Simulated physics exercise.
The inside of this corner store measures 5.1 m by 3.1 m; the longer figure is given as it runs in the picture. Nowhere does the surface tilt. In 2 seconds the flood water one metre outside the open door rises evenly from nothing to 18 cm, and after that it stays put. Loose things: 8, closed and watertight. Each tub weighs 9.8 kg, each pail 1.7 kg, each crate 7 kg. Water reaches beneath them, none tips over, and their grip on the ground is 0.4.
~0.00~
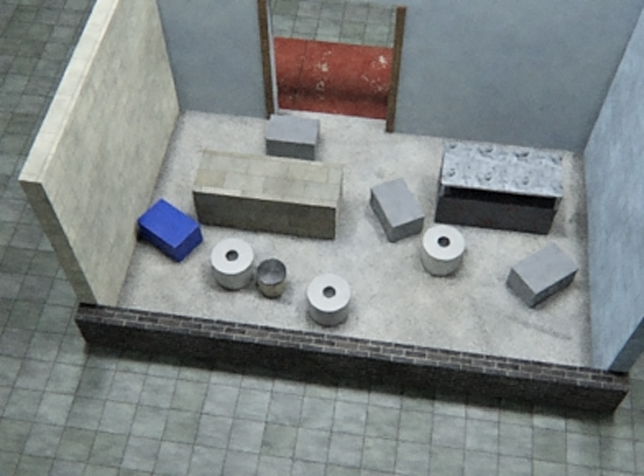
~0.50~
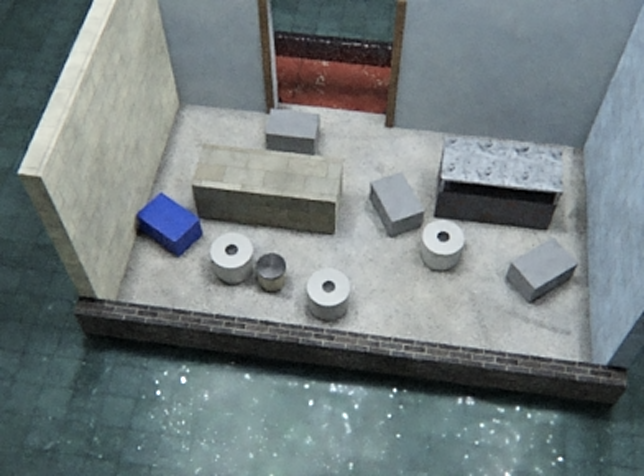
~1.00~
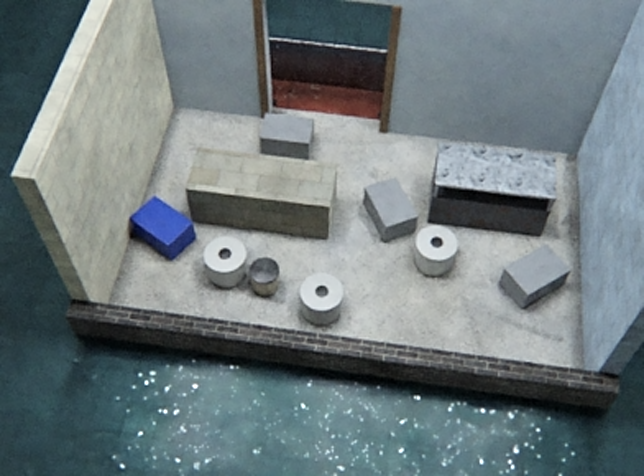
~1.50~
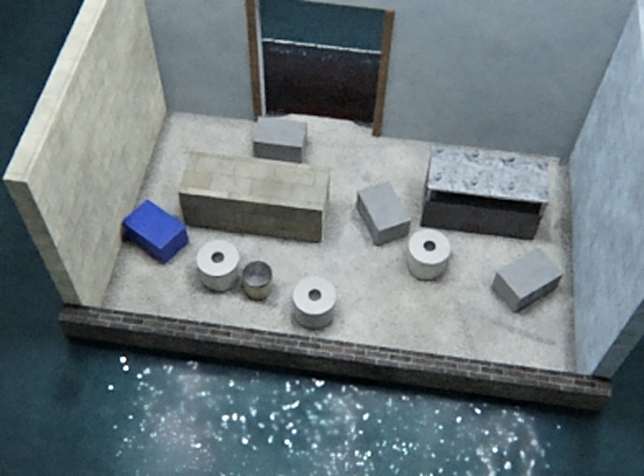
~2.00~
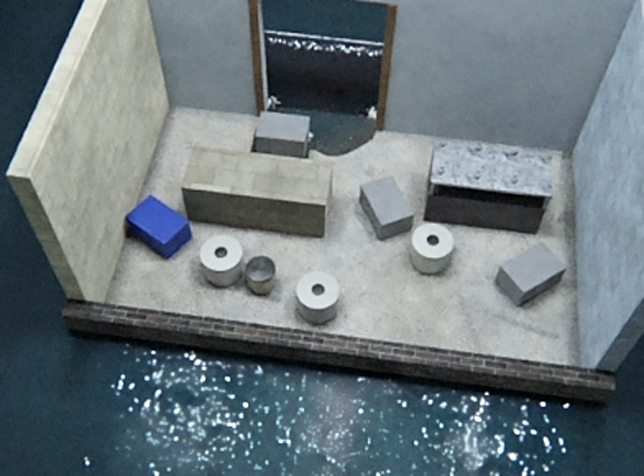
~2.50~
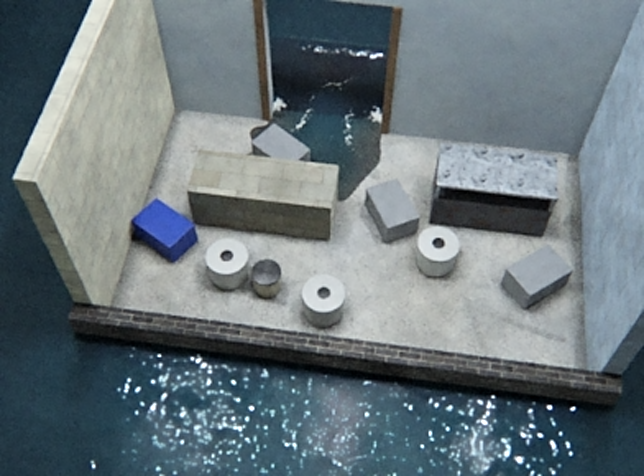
At the start, a blue crate, grey crates and round pails sit around two counters on a dry shop floor. Dark, glinting water spreads outside and covers the red surface beyond the doorway. It then enters through the opening, and the grey crate beside it turns while the others stay put.
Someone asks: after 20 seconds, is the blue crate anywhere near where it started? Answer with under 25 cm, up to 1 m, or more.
After 20 seconds the blue crate is up to 1 m from its start.
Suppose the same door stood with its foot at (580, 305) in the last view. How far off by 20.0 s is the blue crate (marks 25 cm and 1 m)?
You'd see the blue crate wander off a long way.
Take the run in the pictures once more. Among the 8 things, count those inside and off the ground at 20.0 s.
At that instant the tally stands at 8.
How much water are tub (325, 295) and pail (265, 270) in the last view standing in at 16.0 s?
Depths: Near 11 cm, then near 12 cm.
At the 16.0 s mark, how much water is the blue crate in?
Around 11 cm.
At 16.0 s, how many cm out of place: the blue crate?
Close to 80 cm.
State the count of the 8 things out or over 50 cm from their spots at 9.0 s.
The number comes to 3.
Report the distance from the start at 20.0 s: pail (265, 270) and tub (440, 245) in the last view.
150 cm, 140 cm.
After 4.0 s the blue crate is near (163, 222), 0.0 m from its start, aground; 2 afloat.
After 9.0 s the blue crate is near (186, 238), 0.4 m from its start, afloat; 6 afloat.
After 16.0 s the blue crate is near (224, 257), 0.9 m from its start, afloat; 8 afloat.
After 20.0 s the blue crate is near (177, 273), 0.8 m from its start, afloat; 8 afloat.
